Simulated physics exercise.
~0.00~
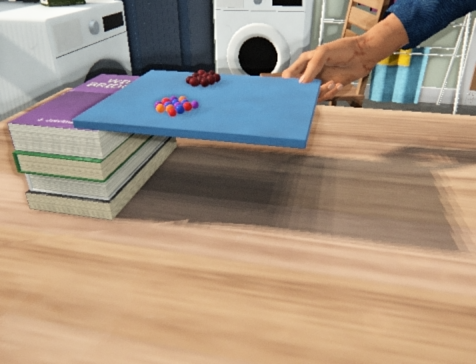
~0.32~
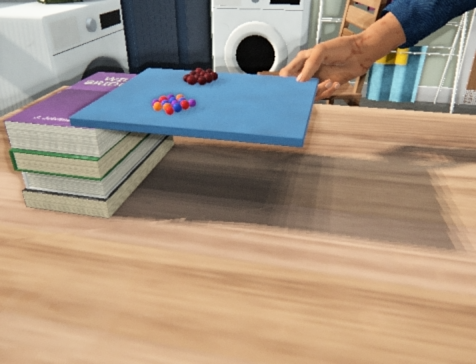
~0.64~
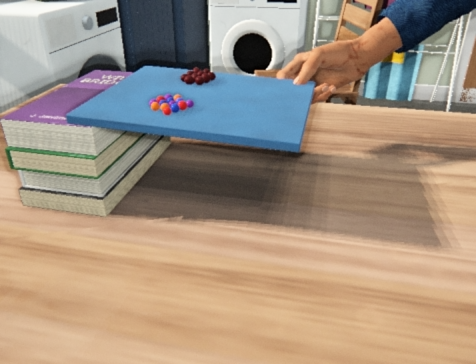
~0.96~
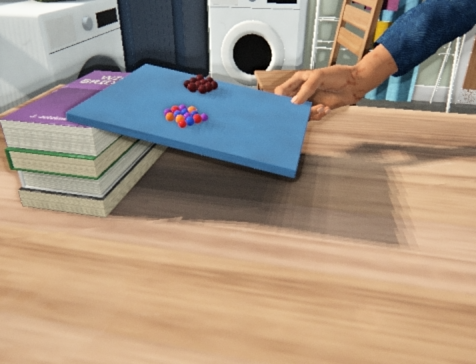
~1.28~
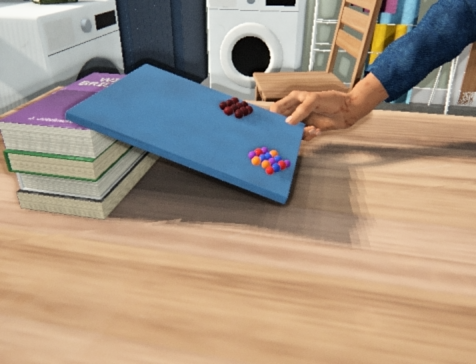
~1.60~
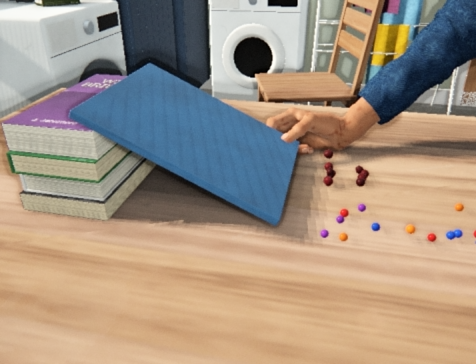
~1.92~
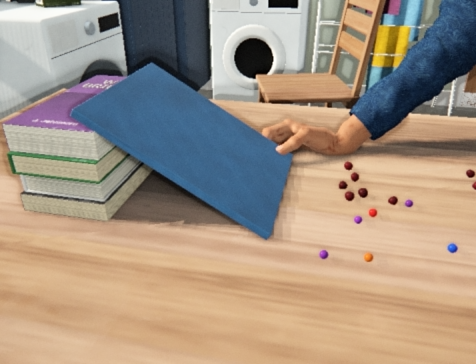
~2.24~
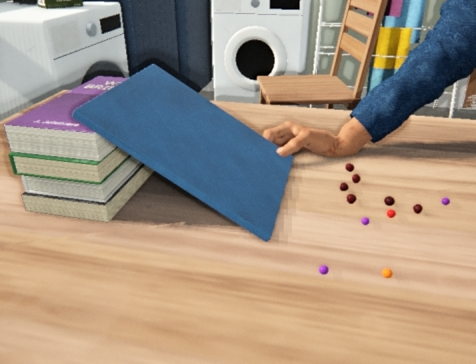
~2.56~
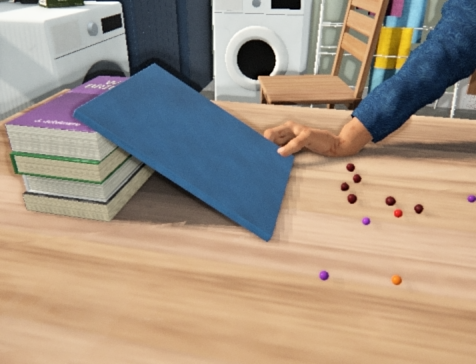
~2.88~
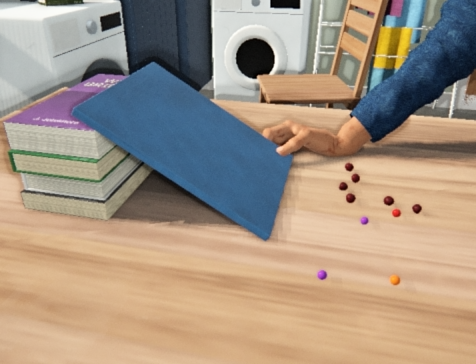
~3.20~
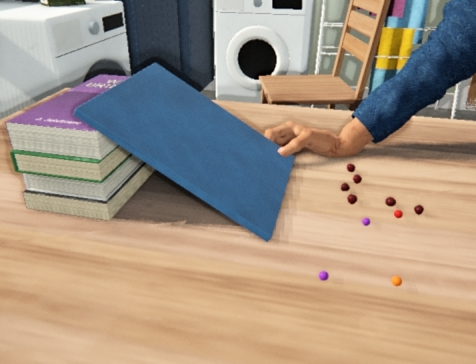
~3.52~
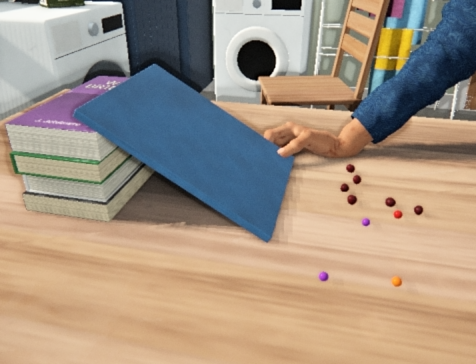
A blue board bridges from a stack of books at left to a hand in a dark blue sleeve, seen from slightly above a wooden table, with white laundry machines and a wooden chair behind. On it sit a near cluster of orange, purple, red and blue beads and a far cluster of dark red ones. The hand lowers its end, and the near beads slide down first, followed by the dark ones. Both spill rightward across the table, the colourful ones scattering farther, some out of view. The board rests as a ramp, with the dark beads and a few bright ones lying still nearby.
